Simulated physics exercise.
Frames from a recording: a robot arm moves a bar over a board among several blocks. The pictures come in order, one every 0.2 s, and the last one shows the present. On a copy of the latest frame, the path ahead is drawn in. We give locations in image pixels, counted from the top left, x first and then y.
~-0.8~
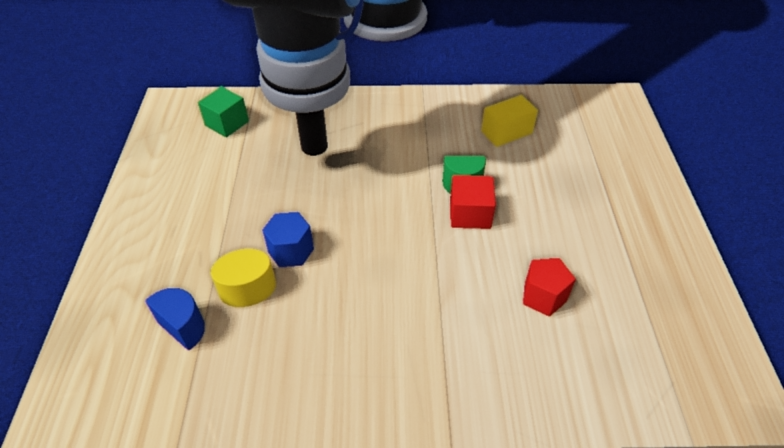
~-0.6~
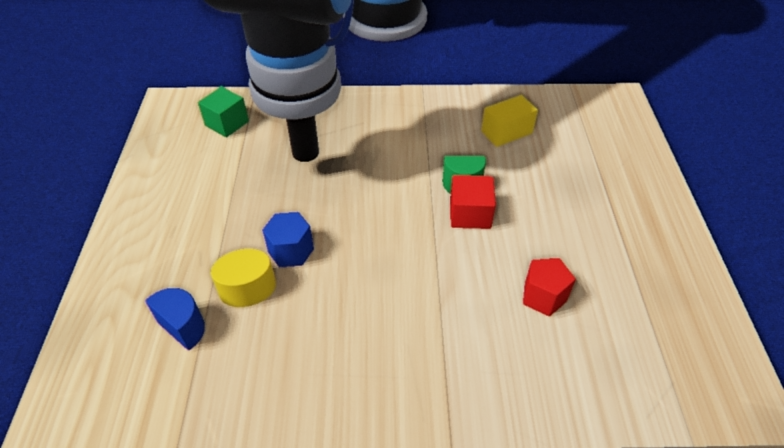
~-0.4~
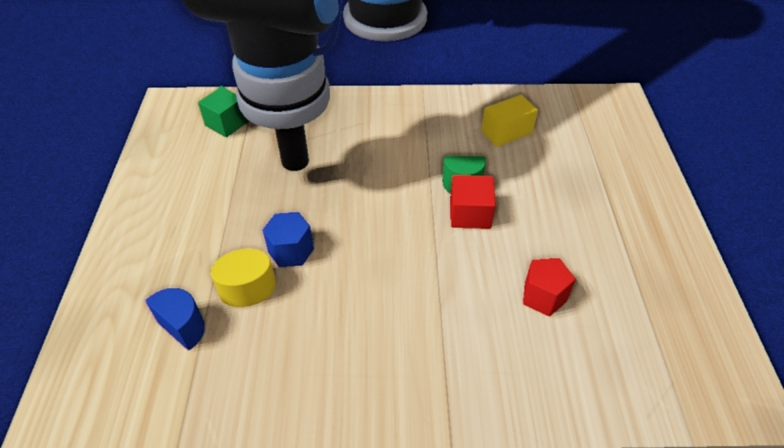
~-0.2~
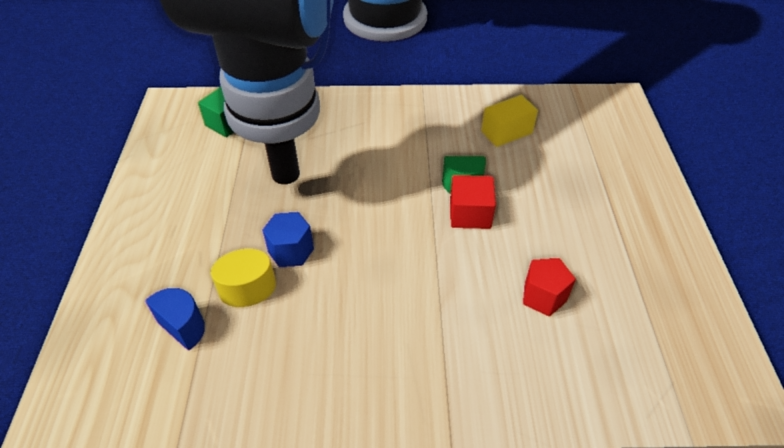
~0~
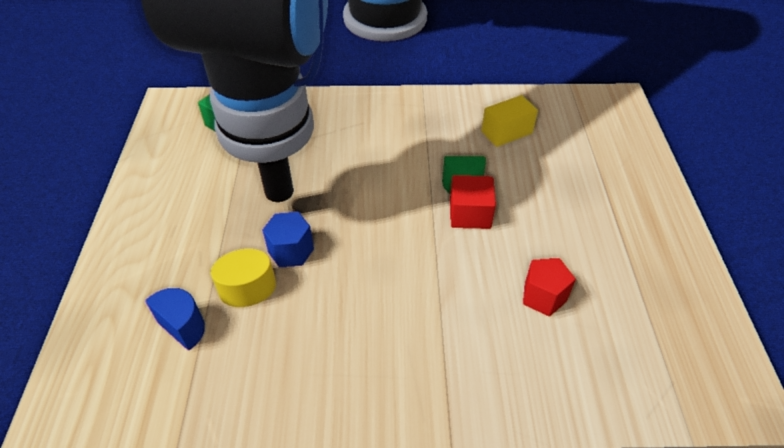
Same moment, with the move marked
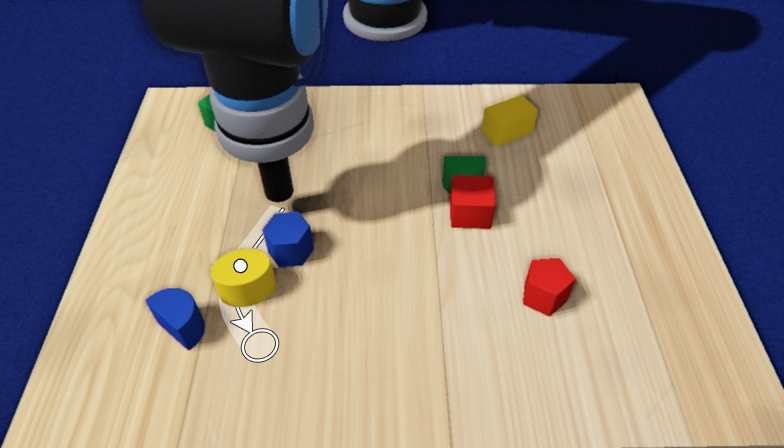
A robot arm moves its black bar down and slightly left toward the blue six-sided block.
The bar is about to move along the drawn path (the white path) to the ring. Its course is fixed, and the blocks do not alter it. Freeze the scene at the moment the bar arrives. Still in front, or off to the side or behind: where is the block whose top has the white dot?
Held in front.
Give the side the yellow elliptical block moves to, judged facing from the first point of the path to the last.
Shifts left.
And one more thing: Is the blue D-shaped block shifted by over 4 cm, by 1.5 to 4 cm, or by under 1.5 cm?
Covers under 1.5 cm.
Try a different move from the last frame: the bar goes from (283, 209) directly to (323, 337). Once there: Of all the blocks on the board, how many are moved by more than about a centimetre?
The result: One block.
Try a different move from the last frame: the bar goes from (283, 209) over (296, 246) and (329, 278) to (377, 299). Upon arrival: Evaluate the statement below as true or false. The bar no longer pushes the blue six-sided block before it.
Verdict: True.
The line goes from (283, 209) via (253, 250) and (235, 298), ending at (260, 345); the dot is on the yellow elliptical block.
What follows on the original path. One third of the way, bar at (248, 233); nothing pushed yet.
Two thirds of the way, bar at (229, 282); yellow elliptical block at (240, 305), turned 30° anticlockwise.
At the end, bar at (255, 330); blue D-shaped block unmoved; yellow elliptical block at (262, 360), turned 15° anticlockwise; blue six-sided block unmoved.
